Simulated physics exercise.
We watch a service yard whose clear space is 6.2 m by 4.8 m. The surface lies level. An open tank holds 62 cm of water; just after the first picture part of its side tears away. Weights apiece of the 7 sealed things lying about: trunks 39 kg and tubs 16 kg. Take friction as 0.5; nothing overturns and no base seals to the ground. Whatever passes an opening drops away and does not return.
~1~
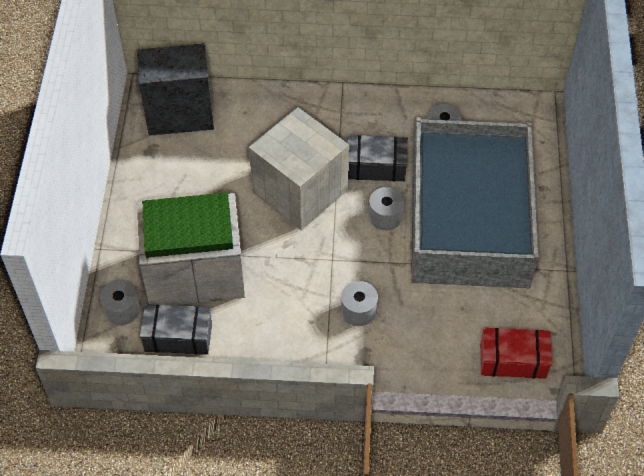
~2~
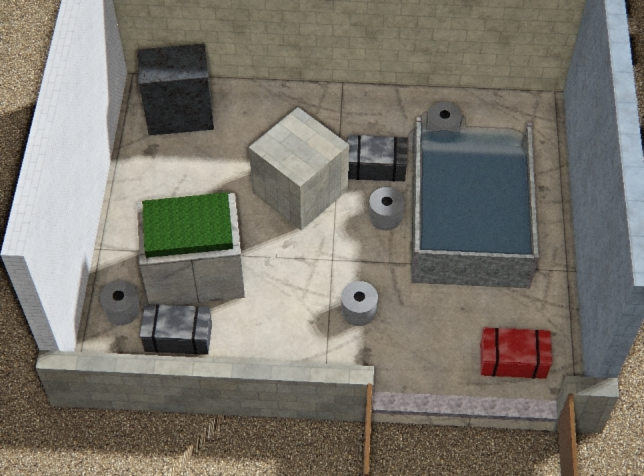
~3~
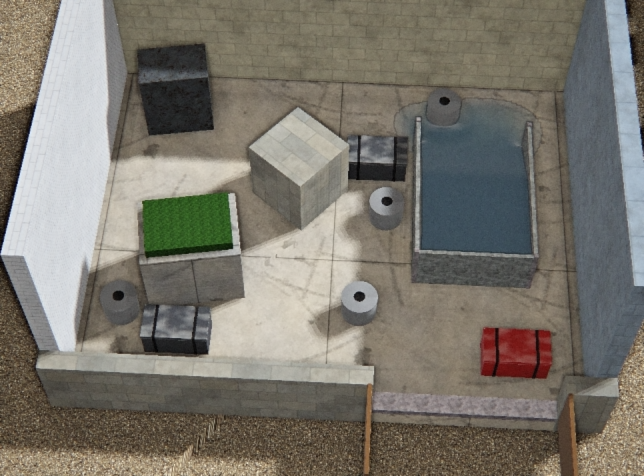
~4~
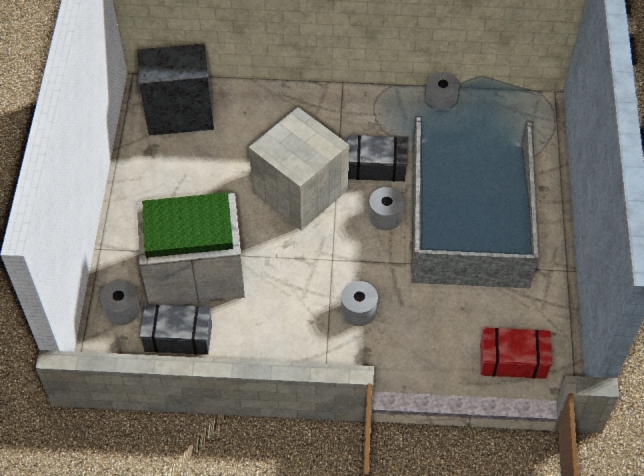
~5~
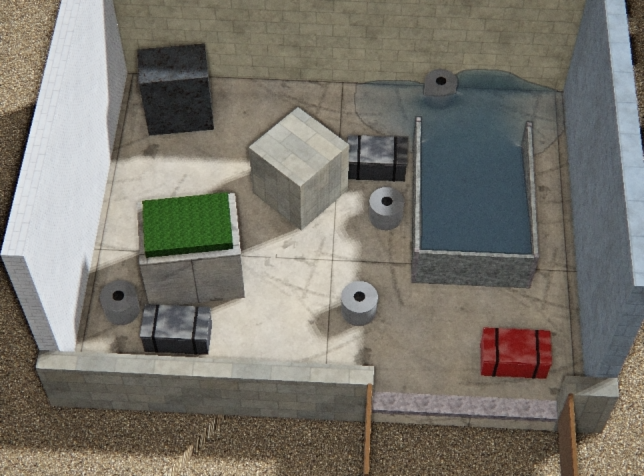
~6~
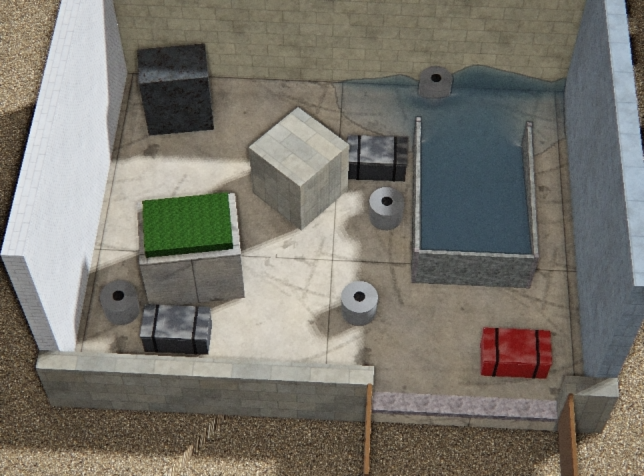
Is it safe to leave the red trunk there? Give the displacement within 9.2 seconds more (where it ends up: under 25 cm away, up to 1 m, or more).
Red trunk is nudged along.
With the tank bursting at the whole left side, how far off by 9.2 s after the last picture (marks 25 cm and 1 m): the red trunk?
In that case the red trunk holds its place.
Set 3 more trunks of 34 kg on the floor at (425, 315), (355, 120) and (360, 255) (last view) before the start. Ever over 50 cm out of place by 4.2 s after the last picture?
In turn: Short of it, over, less.
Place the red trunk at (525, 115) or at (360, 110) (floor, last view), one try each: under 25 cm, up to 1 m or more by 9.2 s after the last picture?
In turn: It ends far away; it travels far.
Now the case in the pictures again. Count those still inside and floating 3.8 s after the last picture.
I count 0.
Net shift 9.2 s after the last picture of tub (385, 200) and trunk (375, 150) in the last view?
In that order: 0 cm, 0 cm.
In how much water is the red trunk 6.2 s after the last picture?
About 2 cm.
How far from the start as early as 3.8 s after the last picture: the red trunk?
About 50 cm.
Then, 1.2 s after the last picture the red trunk is near (517, 345), 0.0 m from its start, aground; 0 of 7 are out; 0 afloat.
Then, 3.8 s after the last picture the red trunk is near (483, 360), 0.5 m from its start, aground; 0 of 7 are out; 0 afloat.
Then, 6.2 s after the last picture the red trunk is near (471, 363), 0.6 m from its start, aground; 0 of 7 are out; 0 afloat.
Then, 9.2 s after the last picture the red trunk is near (471, 363), 0.6 m from its start, aground; 0 of 7 are out; 0 afloat.
